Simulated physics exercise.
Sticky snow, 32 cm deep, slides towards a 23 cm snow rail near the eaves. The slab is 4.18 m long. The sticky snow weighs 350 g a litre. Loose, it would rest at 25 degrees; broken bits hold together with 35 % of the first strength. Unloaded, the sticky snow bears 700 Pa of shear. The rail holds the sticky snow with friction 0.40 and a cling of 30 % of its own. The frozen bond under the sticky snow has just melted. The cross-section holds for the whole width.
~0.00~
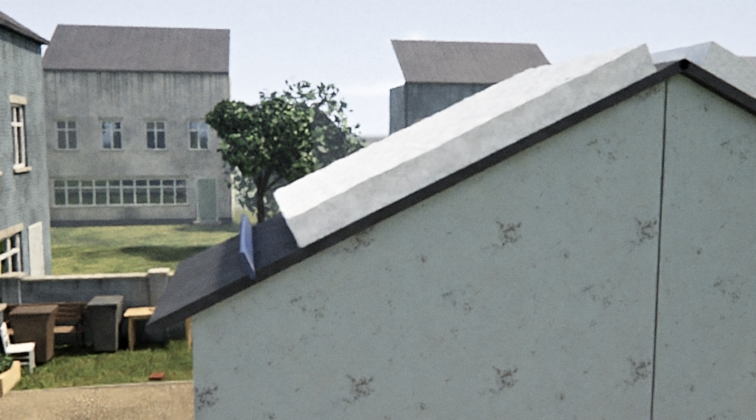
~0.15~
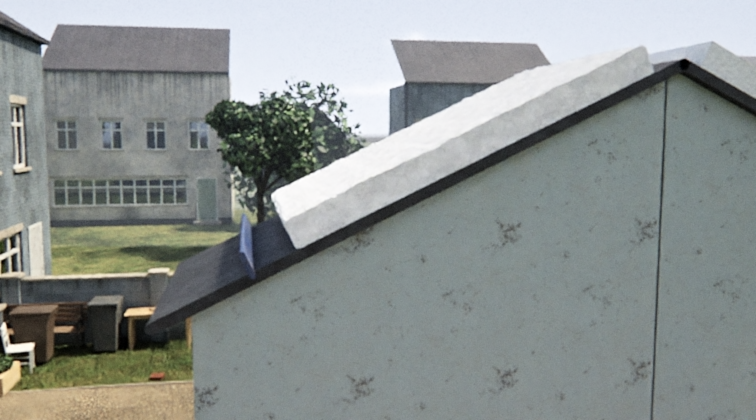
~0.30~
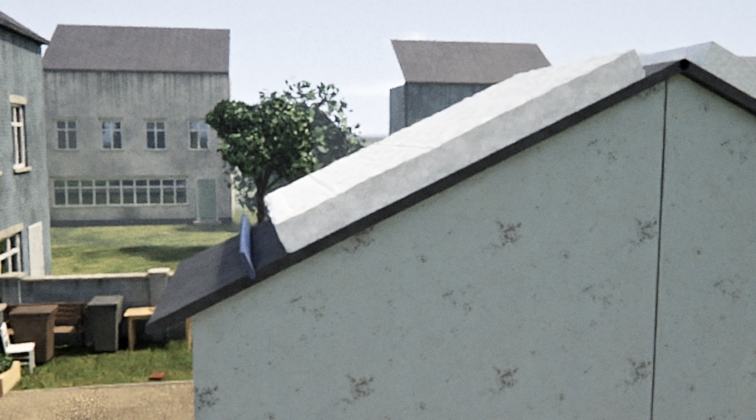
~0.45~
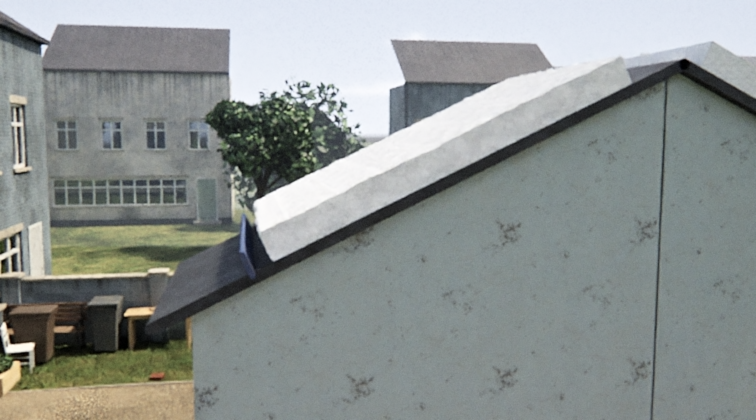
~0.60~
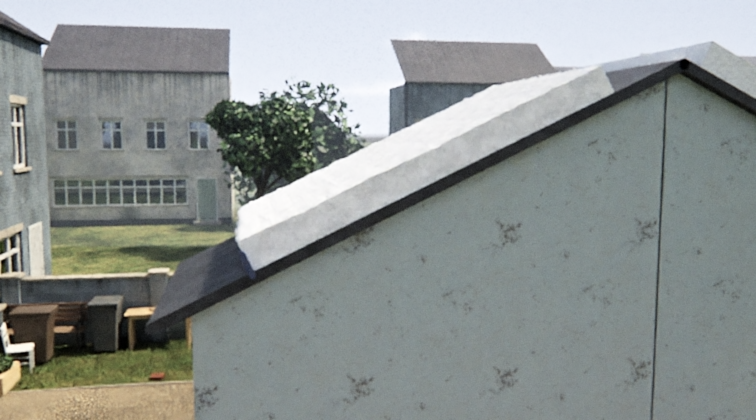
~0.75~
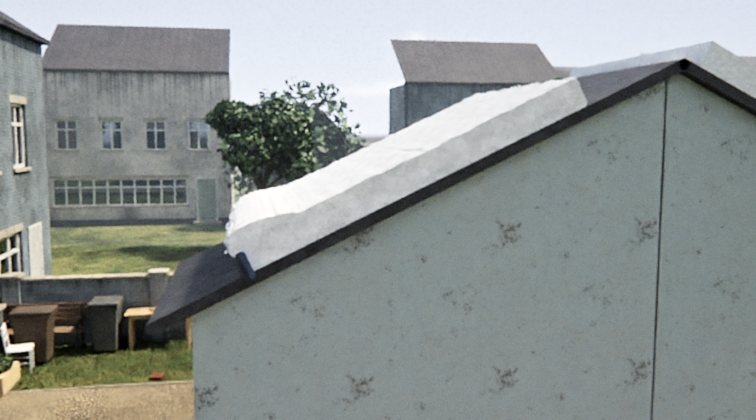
A thick slab of white snow slid slowly down the dark sloping roof of a pale building toward the lower left, met the low rail near the eaves, and pushed slightly past it.
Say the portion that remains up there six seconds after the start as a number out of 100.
Close to 49 per cent.
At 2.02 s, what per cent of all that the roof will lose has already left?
Some 60 per cent.
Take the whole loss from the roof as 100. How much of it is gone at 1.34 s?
About 10 %.
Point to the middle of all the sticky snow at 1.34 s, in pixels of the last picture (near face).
Around (316, 217).
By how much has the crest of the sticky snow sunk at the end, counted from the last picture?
Some 0.9 m.
By 1.34 s, 97 % of the snow is on the roof.
By 2.02 s, 70 % of the snow is on the roof.
By 2.71 s, 54 % of the snow is on the roof.
By 3.40 s, 50 % of the snow is on the roof.
By 6.00 s, at the end, 49 % of the snow is on the roof.
